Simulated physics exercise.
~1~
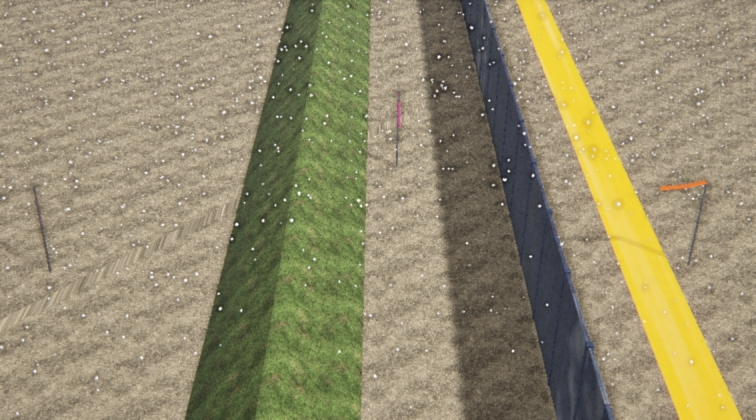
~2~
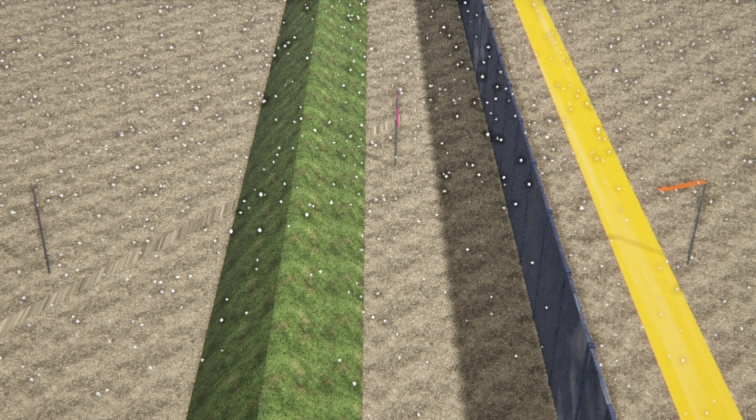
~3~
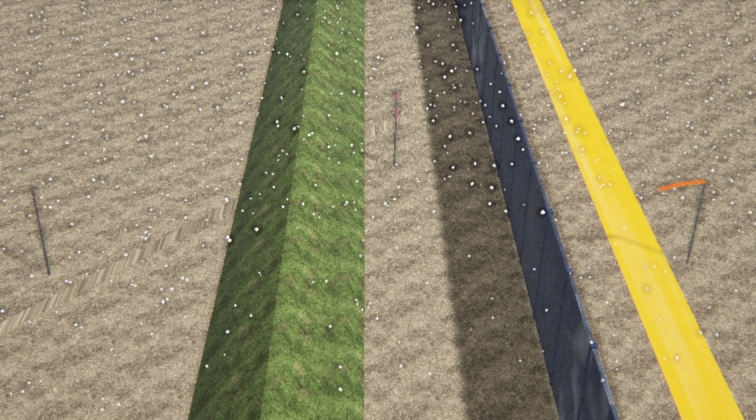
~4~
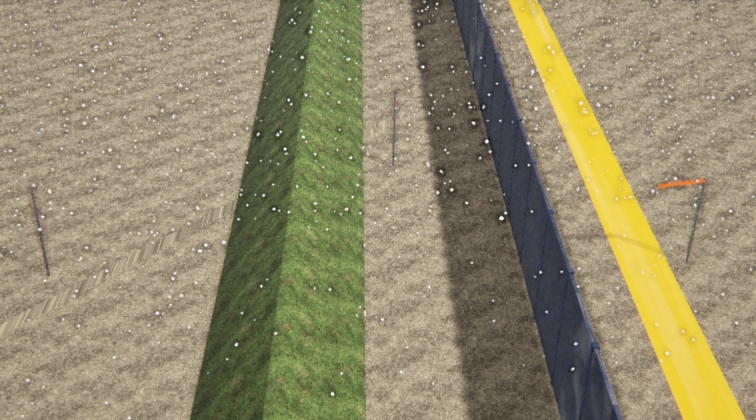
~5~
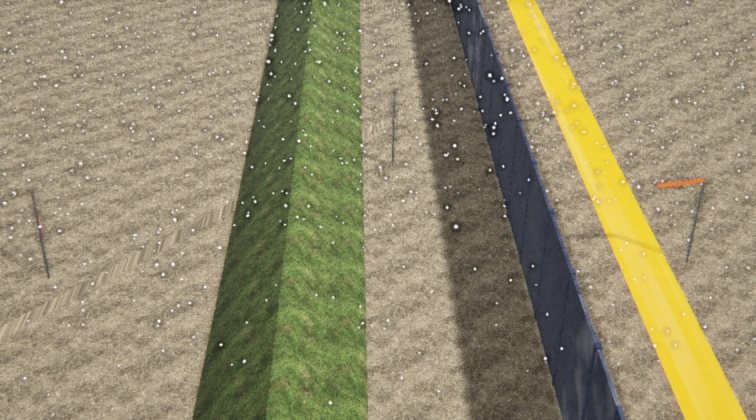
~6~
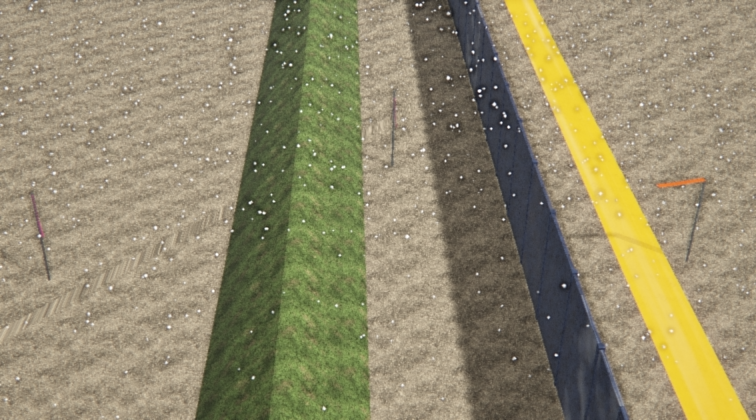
A patch of bare, sandy-brown ground is seen from high above, looking down along long parallel rows. A green grassy bank runs on the left, a dark blue hoarding with a shadow along its left side stands on the right, a yellow strip lies beyond it, and thin poles stand between and outside them, one with an orange ribbon pointing left. White flakes drift and shift across the view, the ribbon stays stretched out, and the rows slide very slightly.
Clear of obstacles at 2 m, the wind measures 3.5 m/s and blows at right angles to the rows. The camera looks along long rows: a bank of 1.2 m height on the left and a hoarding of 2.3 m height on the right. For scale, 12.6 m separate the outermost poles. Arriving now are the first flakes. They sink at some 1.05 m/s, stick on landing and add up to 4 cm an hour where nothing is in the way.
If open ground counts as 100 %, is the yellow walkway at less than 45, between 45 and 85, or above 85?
I would say more than 85 %.
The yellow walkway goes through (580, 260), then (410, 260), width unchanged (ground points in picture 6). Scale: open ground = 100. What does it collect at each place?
In turn about 110 %, 80 %.
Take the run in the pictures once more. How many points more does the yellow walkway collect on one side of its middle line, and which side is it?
Heavier on the left flank, with a lead of about 15 points.
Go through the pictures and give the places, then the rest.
In the first picture, the rows stand in the wind.
In the second picture, the right ribbon ends at (659, 189), leaning 80 degrees to the left and the yellow one passes (642, 261).
In the third picture, above the rows the flakes slant 80 degrees from upright, towards the left and the top of the bank crosses (298, 169).
In the fourth picture, the yellow one passes (613, 197).
In the fifth picture, the right ribbon ends at (658, 186), leaning 80 degrees to the left and above the rows the flakes slant 80 degrees from upright, towards the left.
In the sixth picture, the top of the bank crosses (297, 171).
After 10 minutes open ground has 7 mm and the yellow walkway 7 mm.
After 30 minutes open ground has 20 mm and the yellow walkway 20 mm.
After 60 minutes open ground has 40 mm and the yellow walkway 40 mm, so the yellow walkway has 99 % of the open amount; the left half of it has 106 %, the right half 93 %.
